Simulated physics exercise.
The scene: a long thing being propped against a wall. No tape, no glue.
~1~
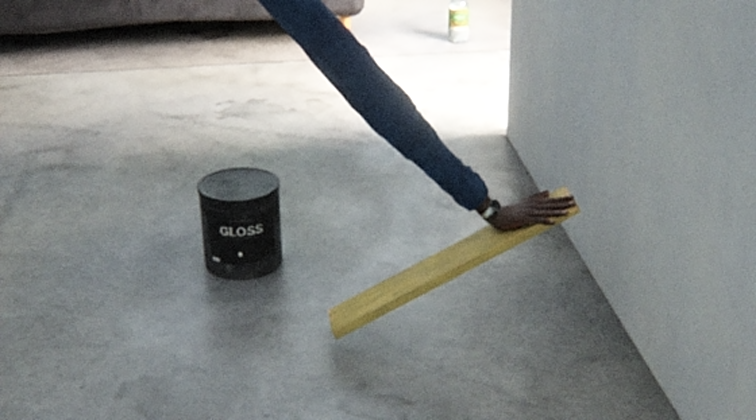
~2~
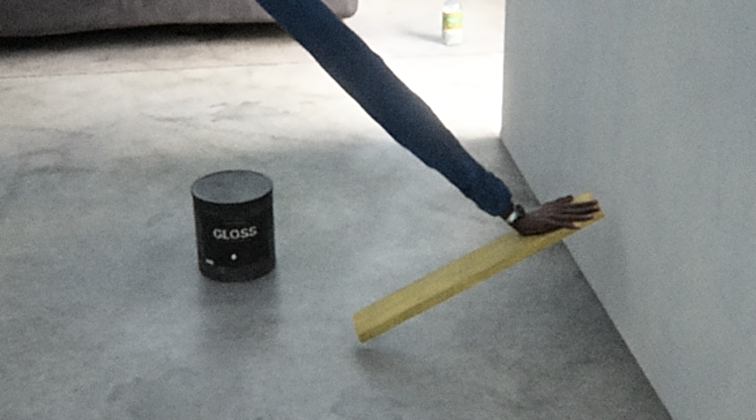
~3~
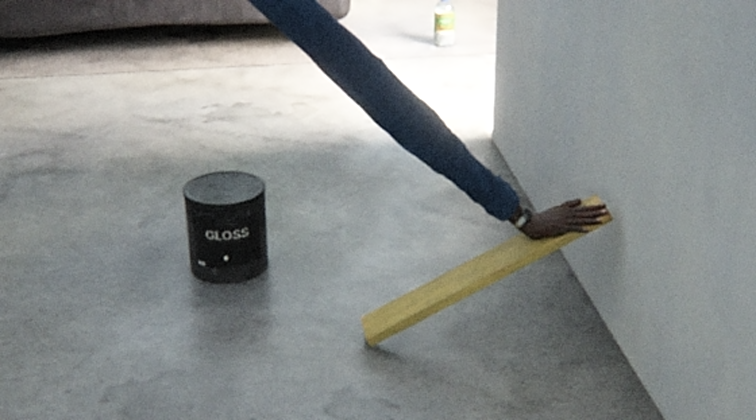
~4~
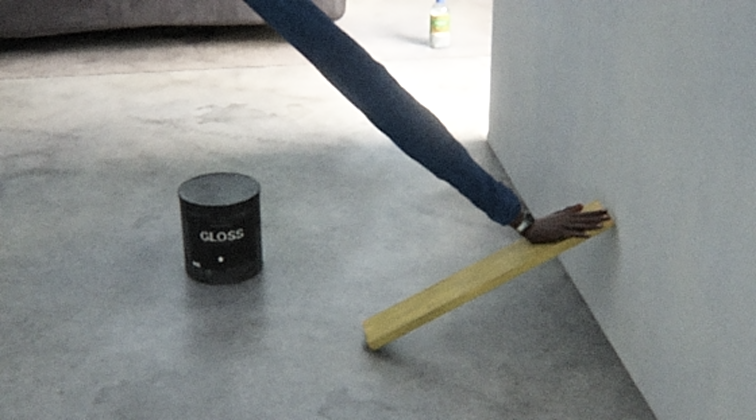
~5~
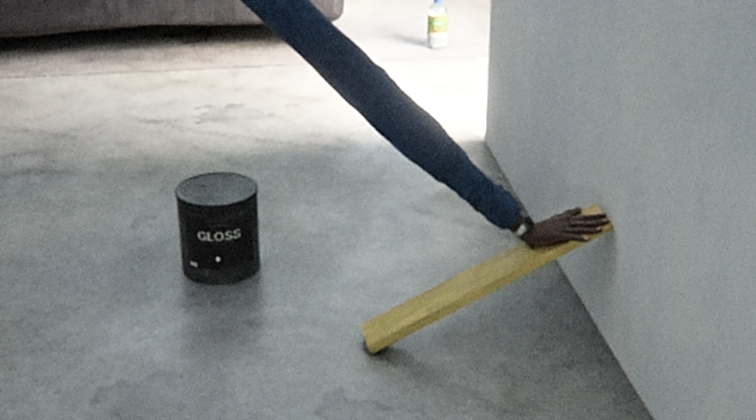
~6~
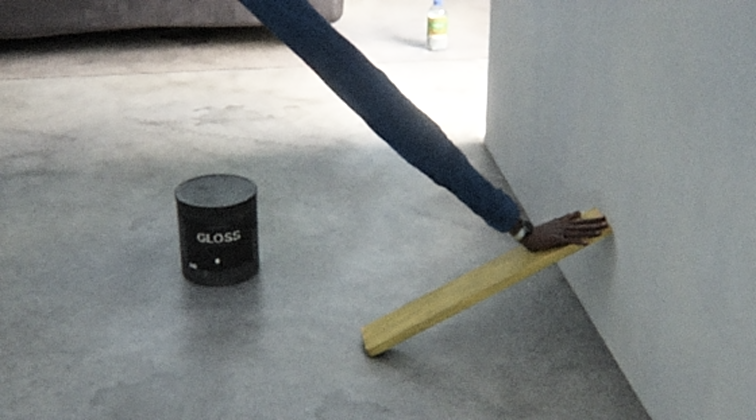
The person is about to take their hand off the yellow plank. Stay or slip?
It gives way.
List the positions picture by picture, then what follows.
In the first frame, not yet at the wall; yellow plank (451, 262); black pail (241, 223).
In the second frame, not yet at the wall; yellow plank (475, 267); black pail (235, 225).
In the third frame, not yet at the wall; yellow plank (484, 270); black pail (227, 227).
In the fourth frame, not yet at the wall; yellow plank (485, 275); black pail (222, 228).
In the fifth frame, leant on the wall, still held; yellow plank (485, 278); black pail (219, 228).
In the sixth frame, leant on the wall, still held; yellow plank (484, 282); black pail (219, 230).
Then, 0.30 s on from there, yellow plank 17° lower than it was left near (471, 314).
Then, 0.40 s on from there, yellow plank 27° lower than it was left near (465, 332).
Then, 0.50 s on from there, yellow plank 27° lower than it was left near (465, 335).
In the end, moved from the start, yellow plank; black pail unmoved. At the end, from the last picture's camera, yellow plank near (465, 335). The plank slides down.
